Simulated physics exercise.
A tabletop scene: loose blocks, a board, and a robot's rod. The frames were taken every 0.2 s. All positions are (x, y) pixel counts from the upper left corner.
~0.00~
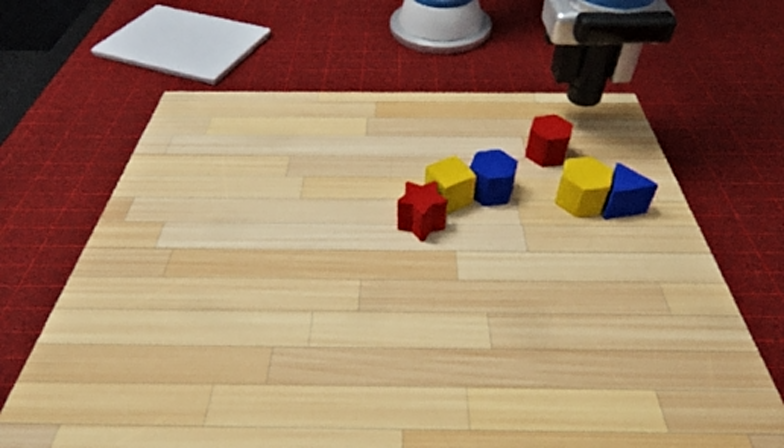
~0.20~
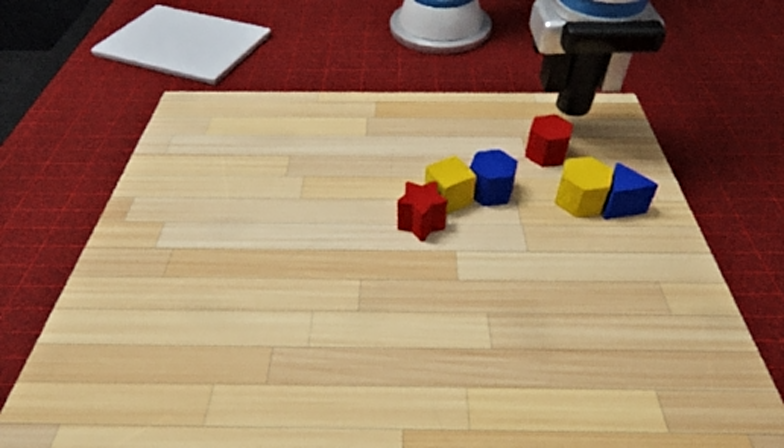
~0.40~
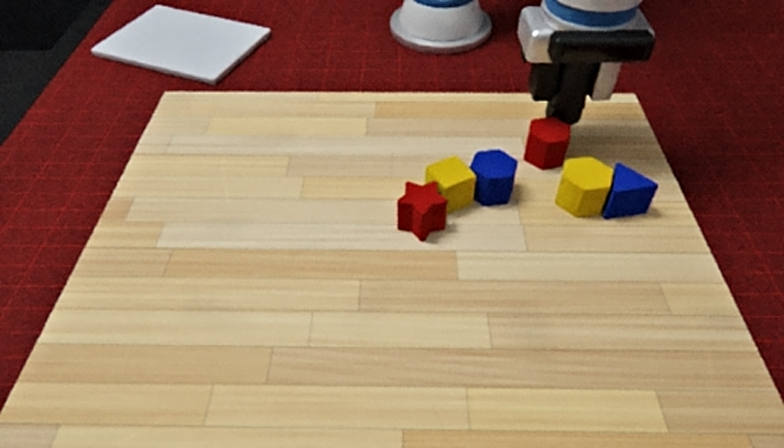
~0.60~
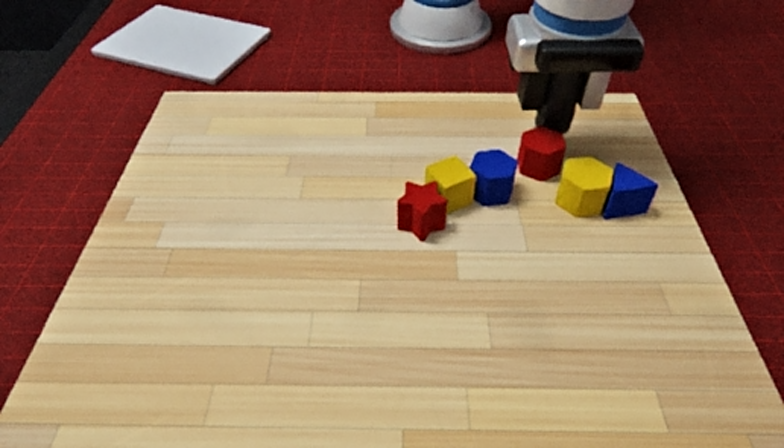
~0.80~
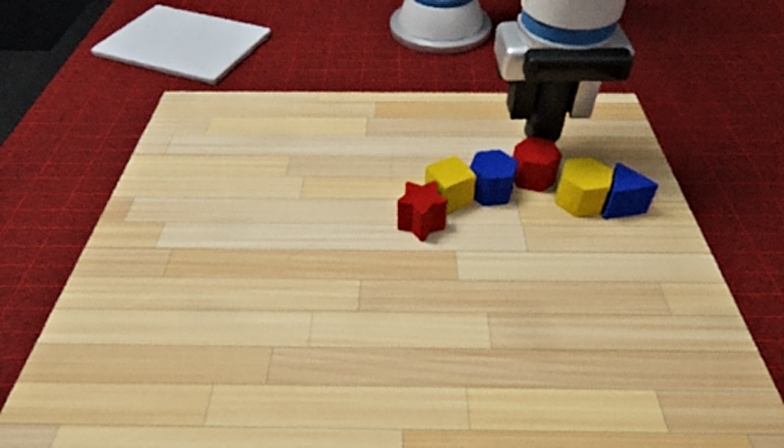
A robot's dark rod pushes the red hexagon forward between the blue and yellow hexagons.
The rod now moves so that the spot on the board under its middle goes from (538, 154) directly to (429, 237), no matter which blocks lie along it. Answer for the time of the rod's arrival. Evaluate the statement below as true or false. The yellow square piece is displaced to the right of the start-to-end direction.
That is true.
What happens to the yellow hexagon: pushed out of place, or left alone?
It keeps its position.
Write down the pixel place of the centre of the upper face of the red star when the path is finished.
Expect it around (392, 202).
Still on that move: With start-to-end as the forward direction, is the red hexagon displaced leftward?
Yes, it checks out.
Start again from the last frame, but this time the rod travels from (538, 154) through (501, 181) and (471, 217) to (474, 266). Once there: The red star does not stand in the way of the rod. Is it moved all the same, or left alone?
Gets moved.
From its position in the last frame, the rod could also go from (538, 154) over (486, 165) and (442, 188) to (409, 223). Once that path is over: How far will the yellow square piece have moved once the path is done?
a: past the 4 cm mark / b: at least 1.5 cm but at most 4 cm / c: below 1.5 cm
Option a.
What follows on the original path. One third of the way, rod (508, 159); yellow square piece (447, 172), turned 15° clockwise; blue hexagon (490, 175), turned 30° clockwise; red hexagon (537, 173), turned 45° anticlockwise.
Two thirds of the way, rod (471, 186); red star (408, 197), turned 45° anticlockwise; yellow square piece (432, 174), turned 45° clockwise; blue hexagon (471, 209); red hexagon (536, 176), turned 55° anticlockwise.
At the end, rod (430, 217); red star (392, 202), turned 40° anticlockwise; yellow square piece (419, 173), turned 65° clockwise; blue hexagon (464, 234), turned 30° anticlockwise; red hexagon (536, 176), turned 55° anticlockwise; yellow hexagon in place.
